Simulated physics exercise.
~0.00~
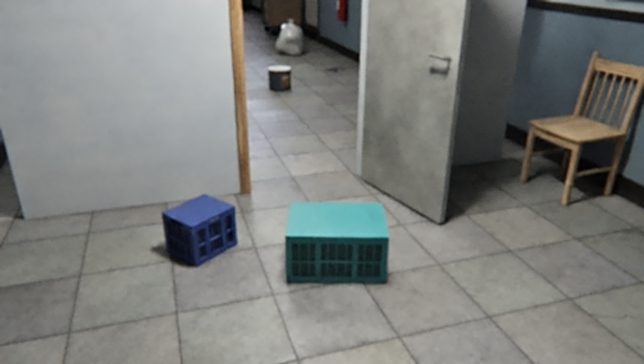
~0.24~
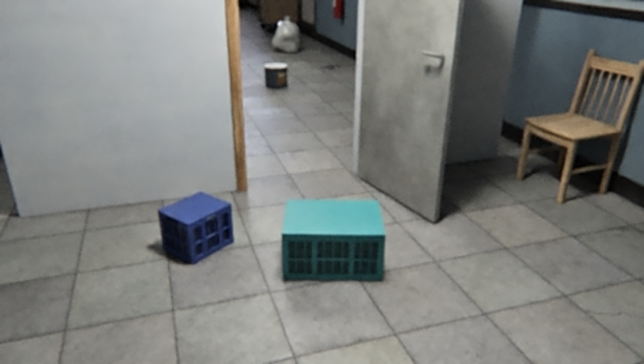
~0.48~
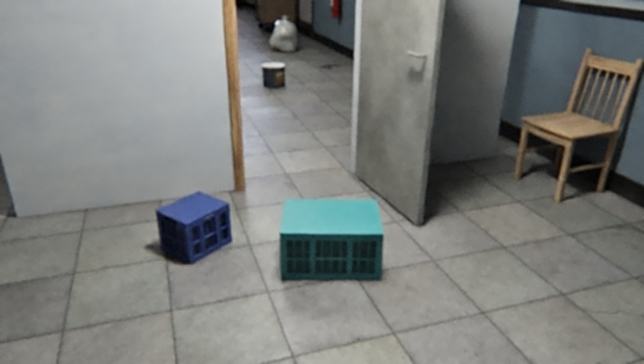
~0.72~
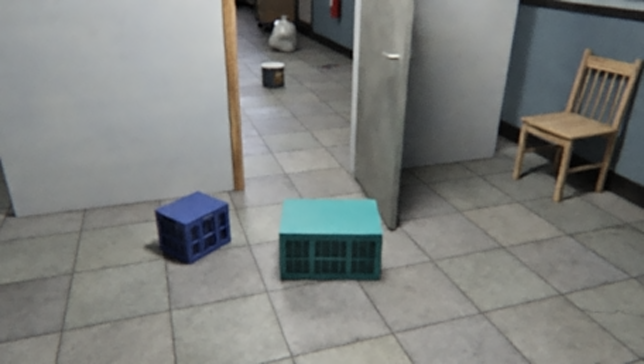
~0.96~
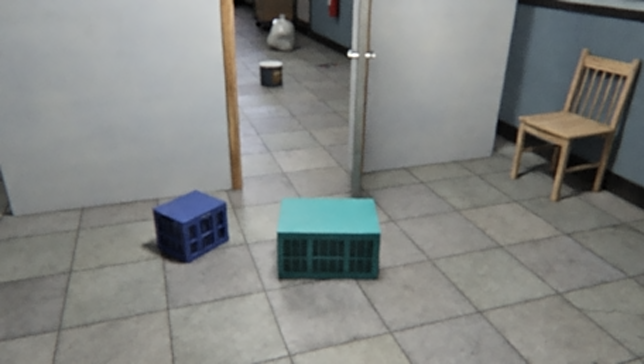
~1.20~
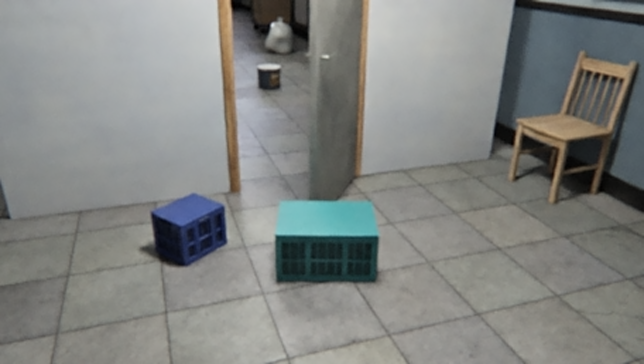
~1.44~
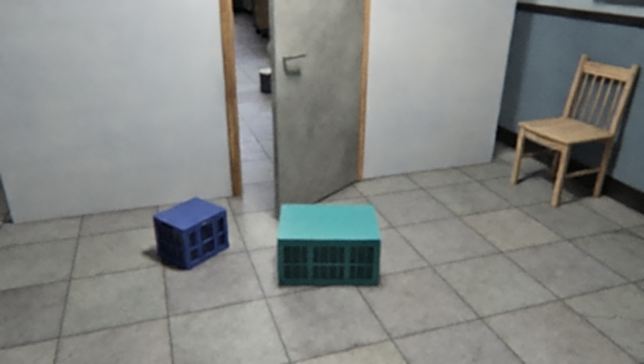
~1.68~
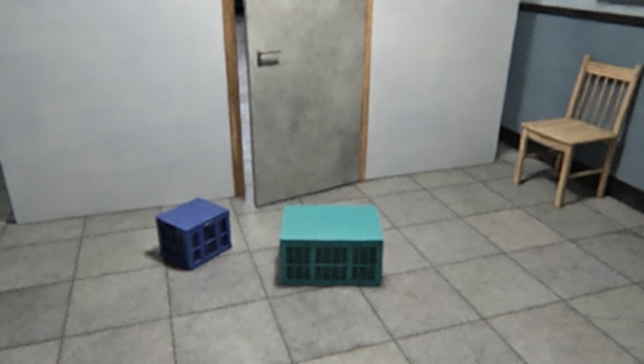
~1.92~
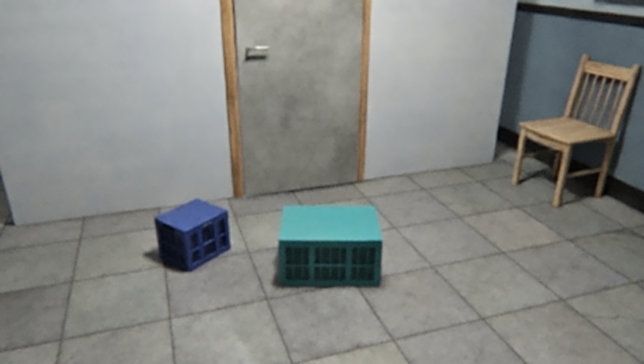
A grey door stands wide open into a tiled room, seen from slightly above by a gently swaying camera. Through the doorway, a corridor holds a small bucket and a pale bag, while a wooden chair sits against the blue wall at right. On the near floor, a blue crate lies to the left of a larger turquoise chest. The door swings away from the chair and back toward its frame, turning edge-on before its face comes into view again. It passes behind the turquoise chest without touching it, narrowing the view of the corridor. Finally it rests shut, with both containers still in place.
